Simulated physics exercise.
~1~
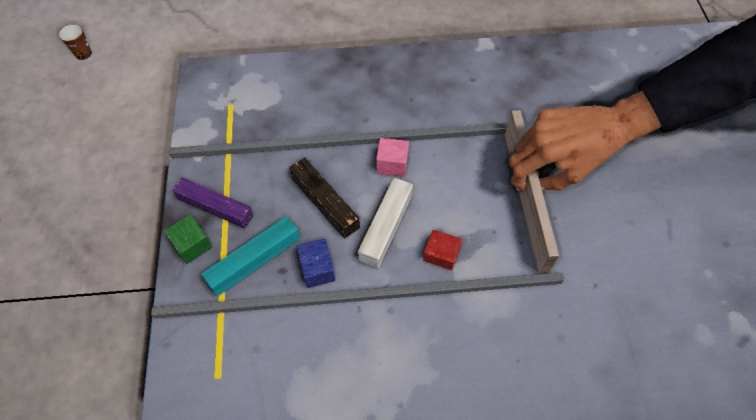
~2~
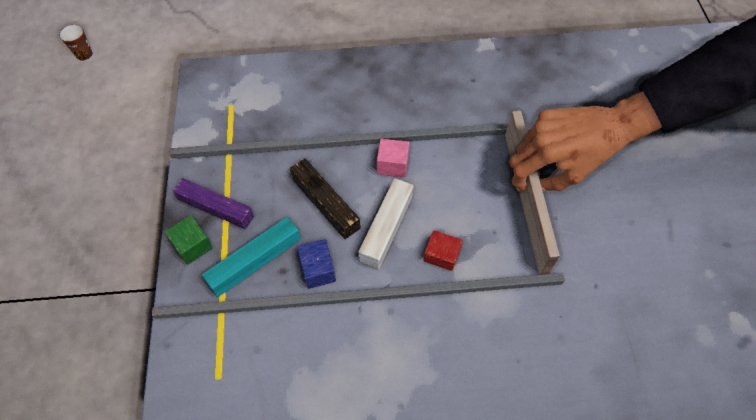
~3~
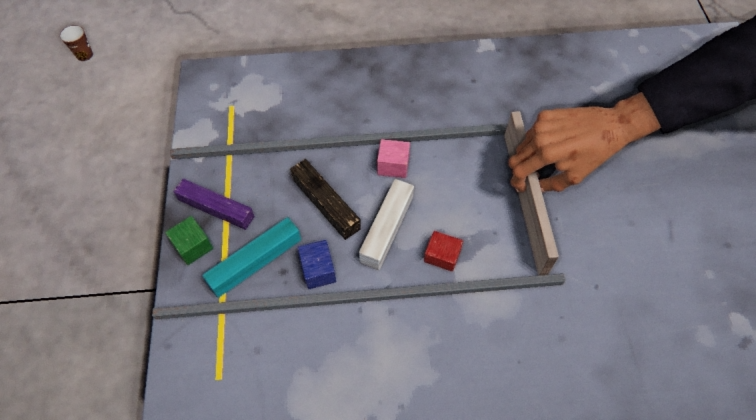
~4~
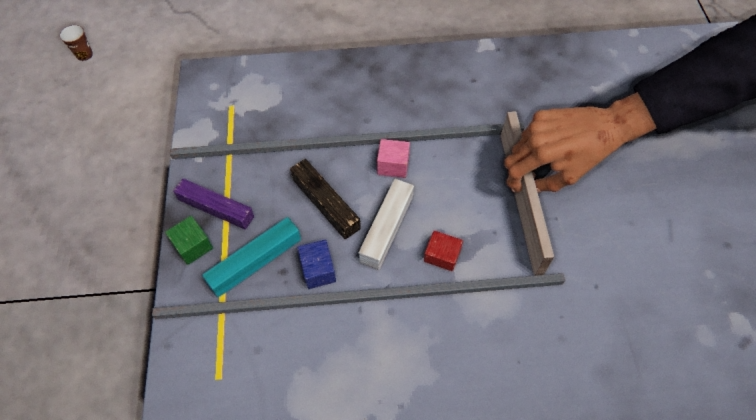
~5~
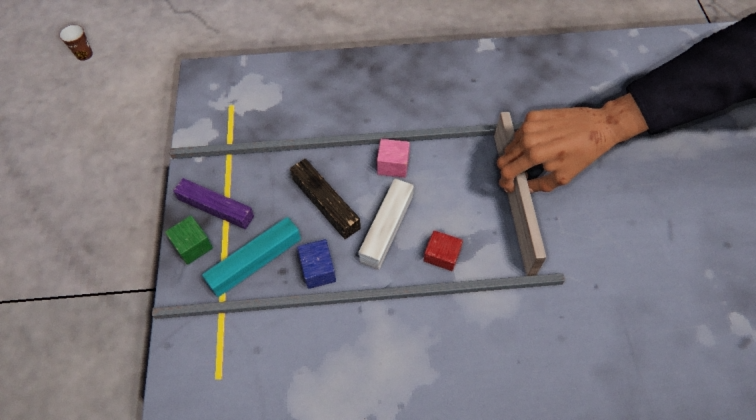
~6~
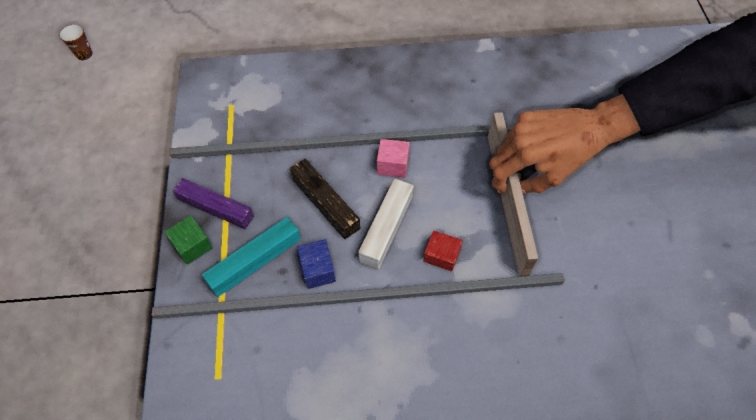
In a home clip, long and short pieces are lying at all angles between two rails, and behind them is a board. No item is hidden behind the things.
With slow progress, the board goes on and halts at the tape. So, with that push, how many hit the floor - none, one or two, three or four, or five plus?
I'd say three or four.
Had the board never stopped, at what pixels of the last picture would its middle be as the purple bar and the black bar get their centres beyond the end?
Middle: Roughly (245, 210); roughly (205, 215).
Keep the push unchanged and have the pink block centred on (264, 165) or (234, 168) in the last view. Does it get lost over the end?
First place: It remains in place; second place: It remains in place.
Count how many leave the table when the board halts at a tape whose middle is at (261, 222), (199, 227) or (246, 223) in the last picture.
Floor tally per try: 0 / 5 / 0.
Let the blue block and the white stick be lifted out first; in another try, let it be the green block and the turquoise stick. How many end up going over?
Well, the first time you'd get 0, and the next time 1.
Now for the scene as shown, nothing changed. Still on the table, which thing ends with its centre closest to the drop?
Going by centres, it is the blue block.
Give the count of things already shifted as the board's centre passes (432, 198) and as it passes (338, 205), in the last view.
At the first spot 1, then 6.
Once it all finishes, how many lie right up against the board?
It touches 3.
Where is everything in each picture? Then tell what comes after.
Green block (189, 239); purple bar (213, 203); turquoise stick (252, 256); board (529, 189); tape (225, 224), in the first frame.
Purple bar (214, 204); pink block (393, 158), in the second frame.
Turquoise stick (254, 257); red block (443, 251), in the third frame.
Green block (189, 240); black bar (325, 198), in the fourth frame.
Purple bar (214, 204); white stick (387, 223), in the fifth frame.
Green block (189, 240); purple bar (214, 204); turquoise stick (253, 256); board (511, 191); tape (226, 224), in the sixth frame.
Soon after, none off yet; green block at rest near (189, 240); purple bar at rest near (214, 204); turquoise stick at rest near (253, 256).
Then, none off yet; green block at rest near (189, 240); purple bar at rest near (214, 204); turquoise stick moving near (242, 259).
Further on, none off yet; green block moved a little near (175, 236); purple bar moved a little near (178, 200); turquoise stick moved about its own width near (179, 266).
At rest, the number that fall off is three or four; fallen, turquoise stick, purple bar and green block.
